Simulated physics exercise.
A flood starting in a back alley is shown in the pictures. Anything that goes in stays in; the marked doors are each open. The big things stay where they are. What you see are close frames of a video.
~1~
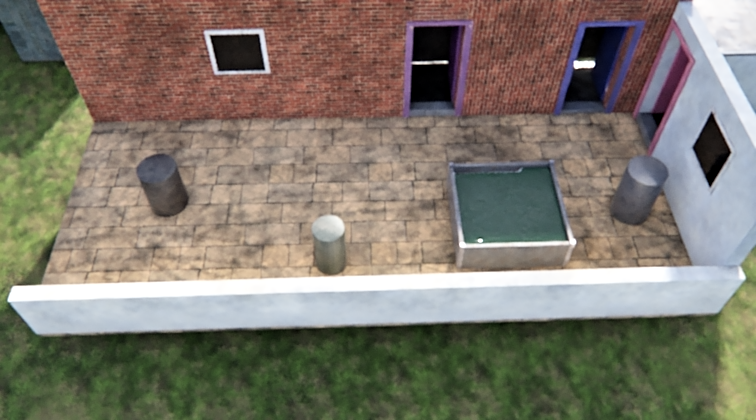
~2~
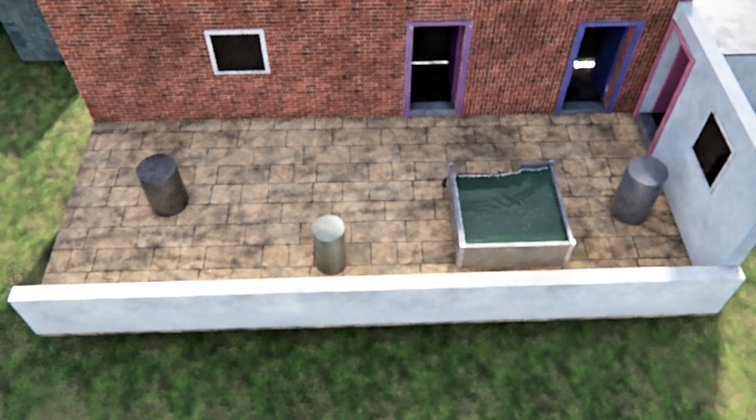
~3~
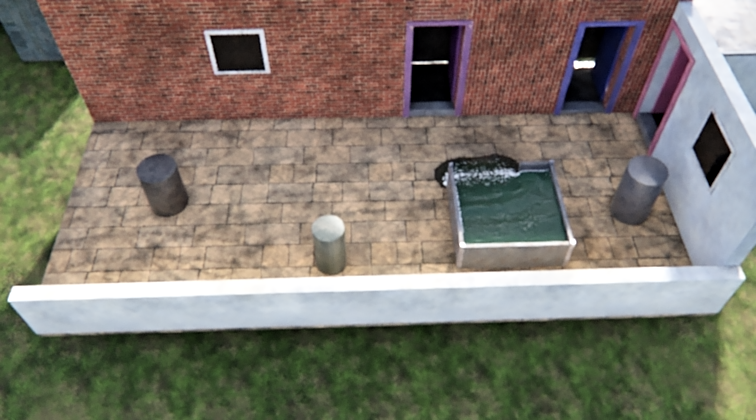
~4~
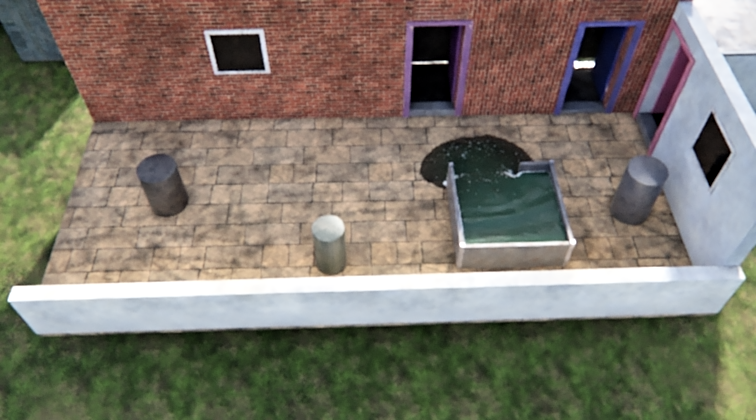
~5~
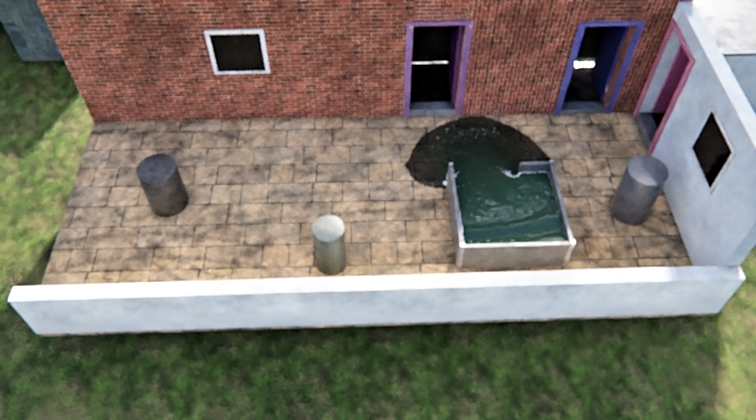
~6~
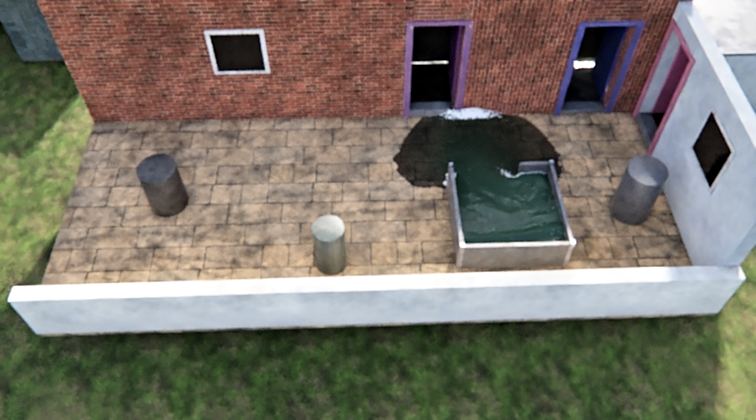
Dark green water pours through a gap in the far side of a square, pale-walled tank on a tan paved yard, seen from high above. Three grey cylinders stand on the paving between a red brick building with purple and blue doorways and a low white wall beside grass. The tank's surface starts still, then ripples as a dark, rounded sheet spreads to the brick wall, where white foam appears, while the camera stays fixed.
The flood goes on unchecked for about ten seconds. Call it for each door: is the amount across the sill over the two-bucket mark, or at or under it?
My call: The purple door over the mark, the blue door at or under the mark, the pink door at or under the mark.
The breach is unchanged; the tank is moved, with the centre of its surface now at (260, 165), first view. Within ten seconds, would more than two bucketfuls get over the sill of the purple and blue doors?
As far as I can tell, the purple one remains below the mark while the blue one remains below the mark.
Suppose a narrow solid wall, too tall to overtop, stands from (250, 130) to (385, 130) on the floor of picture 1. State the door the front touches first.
My answer is the door marked purple.
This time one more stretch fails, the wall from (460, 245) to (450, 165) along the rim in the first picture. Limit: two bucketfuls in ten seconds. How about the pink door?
Result - pink undershoots.
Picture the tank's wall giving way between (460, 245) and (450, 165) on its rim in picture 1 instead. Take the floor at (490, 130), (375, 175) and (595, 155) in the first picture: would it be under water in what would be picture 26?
Sequence of results: Missed by the flood, reached by the flood, missed by the flood.
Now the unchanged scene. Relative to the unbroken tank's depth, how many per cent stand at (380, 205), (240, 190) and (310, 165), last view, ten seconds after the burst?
At the three places, in the order asked: Around 2, 4 and 2 per cent.
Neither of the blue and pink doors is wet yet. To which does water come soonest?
I say the blue one.
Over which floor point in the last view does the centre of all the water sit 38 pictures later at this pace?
At roughly (462, 185).
A moment on, water covers 15 % of the floor; the purple door under two buckets in, the blue door wet at the sill, nothing in, the pink door not reached.
Next, water covers 20 % of the floor; the purple door over two buckets in, the blue door wet at the sill, nothing in, the pink door wet at the sill, nothing in.
Then, water covers 40 % of the floor; the purple door over two buckets in, the blue door wet at the sill, nothing in, the pink door under two buckets in.
Later, water covers 65 % of the floor; the purple door over two buckets in, the blue door wet at the sill, nothing in, the pink door under two buckets in.
In the end, water covers 85 % of the floor; the purple door over two buckets in, the blue door wet at the sill, nothing in, the pink door under two buckets in.
